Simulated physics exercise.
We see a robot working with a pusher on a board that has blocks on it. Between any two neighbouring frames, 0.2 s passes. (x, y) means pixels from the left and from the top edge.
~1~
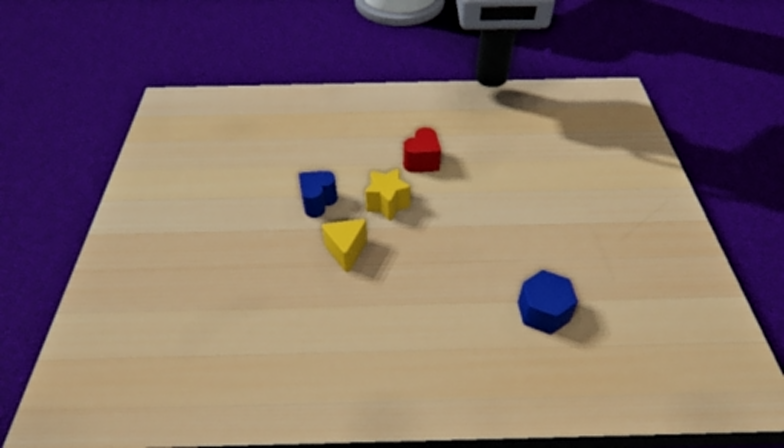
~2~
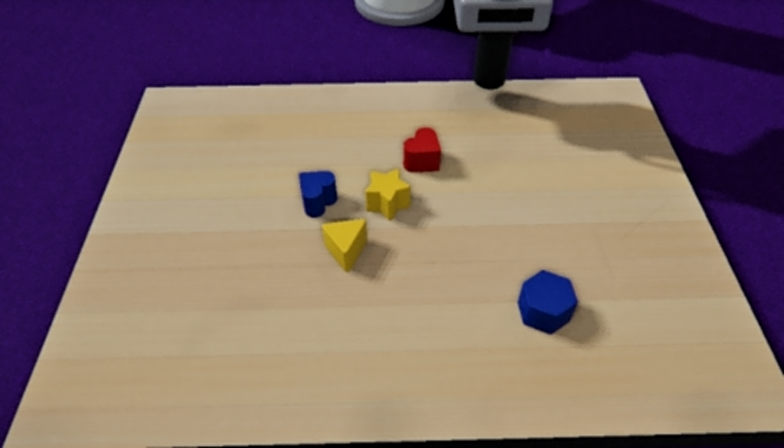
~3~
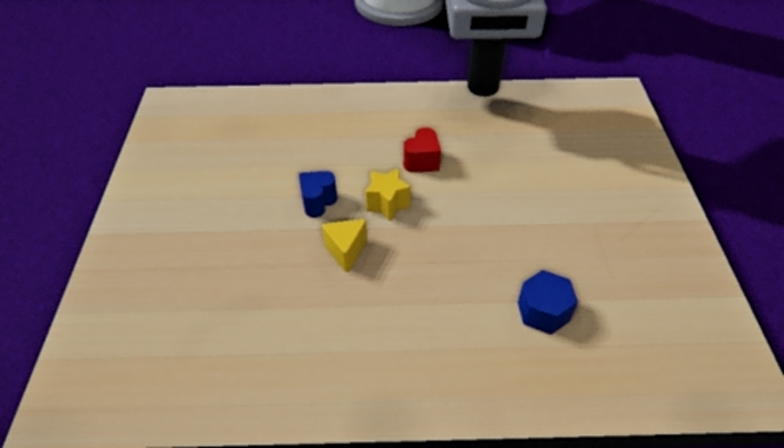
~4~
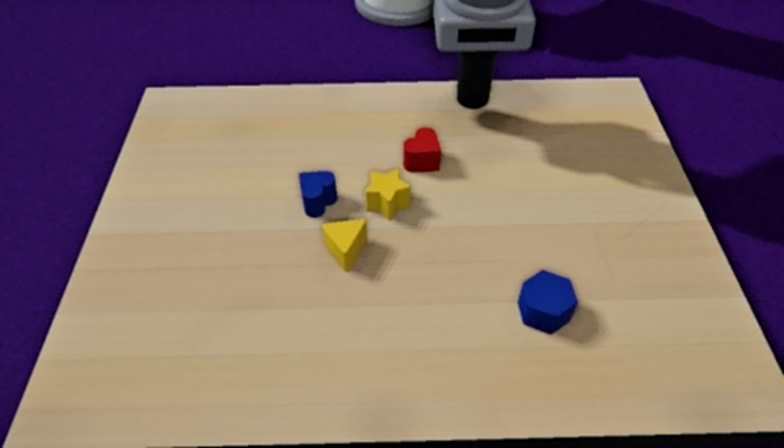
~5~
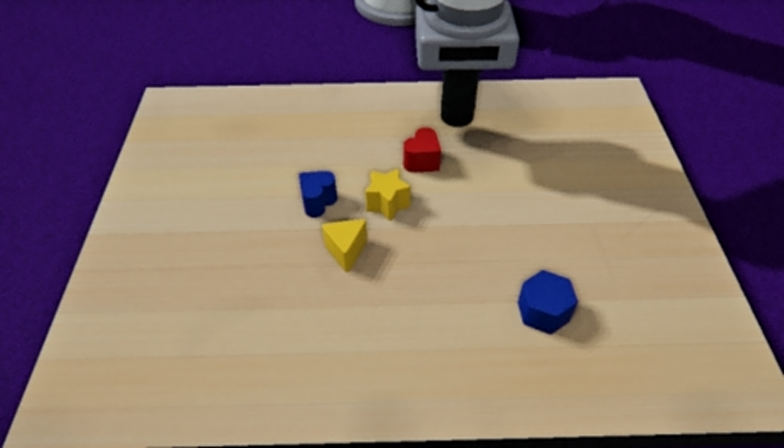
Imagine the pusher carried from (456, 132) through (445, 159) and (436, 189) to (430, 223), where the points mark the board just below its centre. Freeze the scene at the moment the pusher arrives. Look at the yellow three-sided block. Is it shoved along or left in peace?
By the last moment, the yellow three-sided block will still be in its place.
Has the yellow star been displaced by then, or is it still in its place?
The result: It stays put.
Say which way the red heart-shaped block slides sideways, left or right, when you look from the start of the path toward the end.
Off to the right side.
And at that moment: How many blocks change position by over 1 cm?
The answer is one block, counting only moves over 1 cm.
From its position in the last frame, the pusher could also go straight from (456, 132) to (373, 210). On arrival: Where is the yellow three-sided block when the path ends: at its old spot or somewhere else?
It shifts position.
On the path given first. One third of the way, pusher at (446, 145); red heart-shaped block at (414, 145).
Two thirds of the way, pusher at (437, 175); red heart-shaped block at (407, 150), turned 20° clockwise.
At the end, pusher at (430, 208); yellow three-sided block in place; yellow star in place; red heart-shaped block at (407, 150), turned 20° clockwise.
